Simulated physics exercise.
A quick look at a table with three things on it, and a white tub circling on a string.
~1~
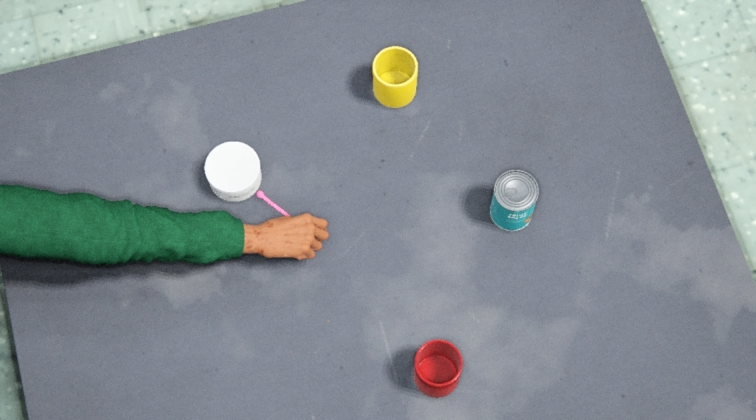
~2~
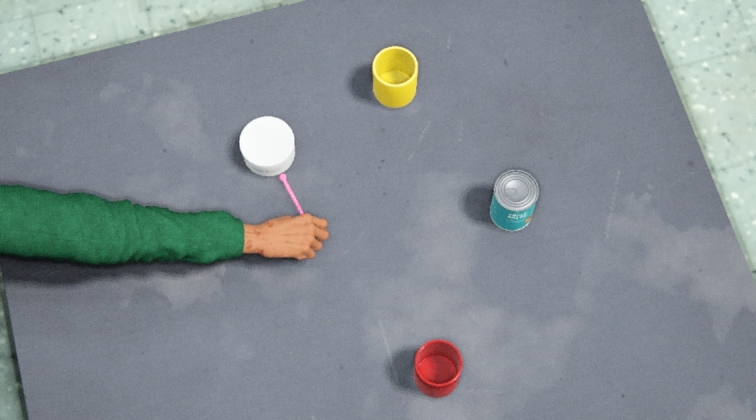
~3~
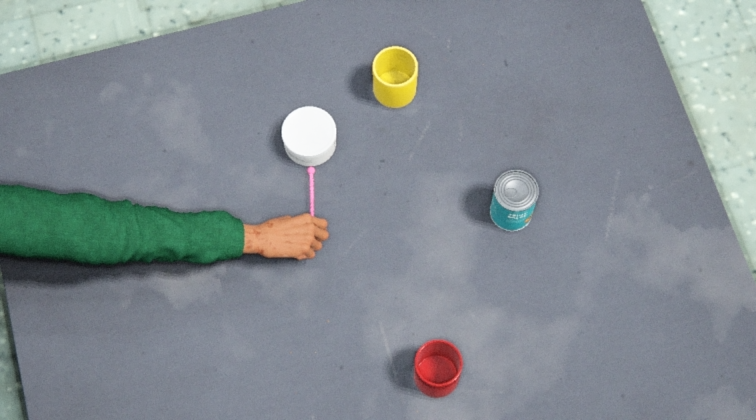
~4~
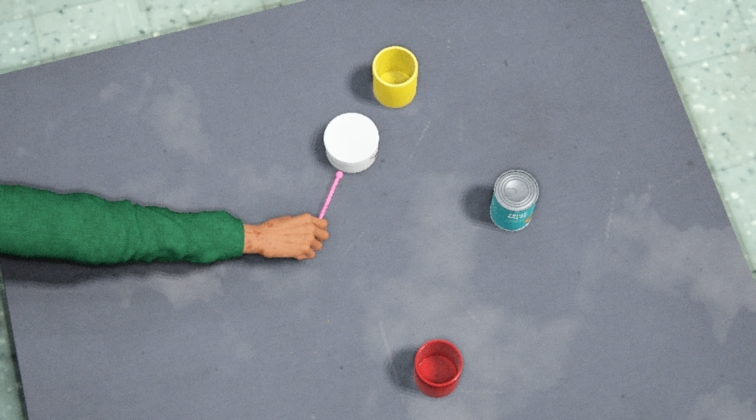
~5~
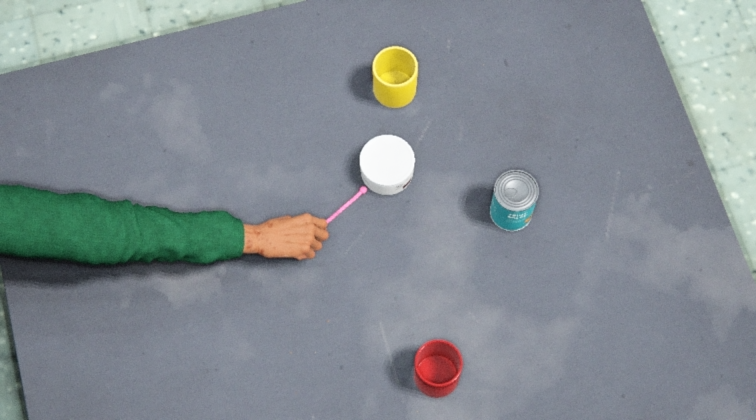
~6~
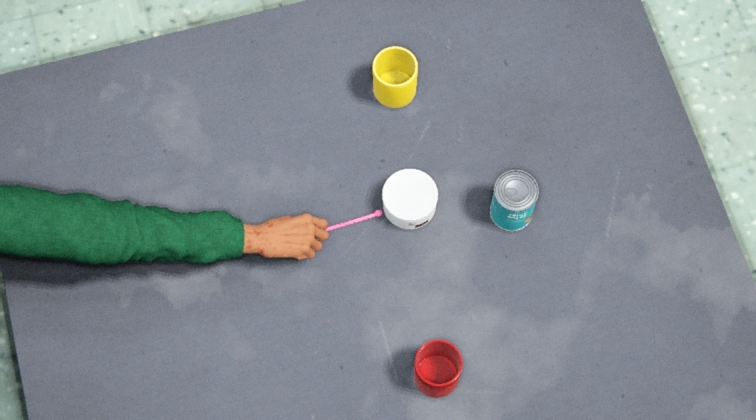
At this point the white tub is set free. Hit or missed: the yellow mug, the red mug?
The yellow mug escapes it and the red mug is struck.
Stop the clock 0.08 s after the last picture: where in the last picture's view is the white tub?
Near (427, 278).
Then, 0.08 s later than the last view, tub near (427, 278).
Then, 0.20 s later than the last view, tub near (444, 350); red mug pushed aside.
Finally, tub near (451, 377); red mug pushed aside. The yellow mug stays untouched and the red mug gets hit.
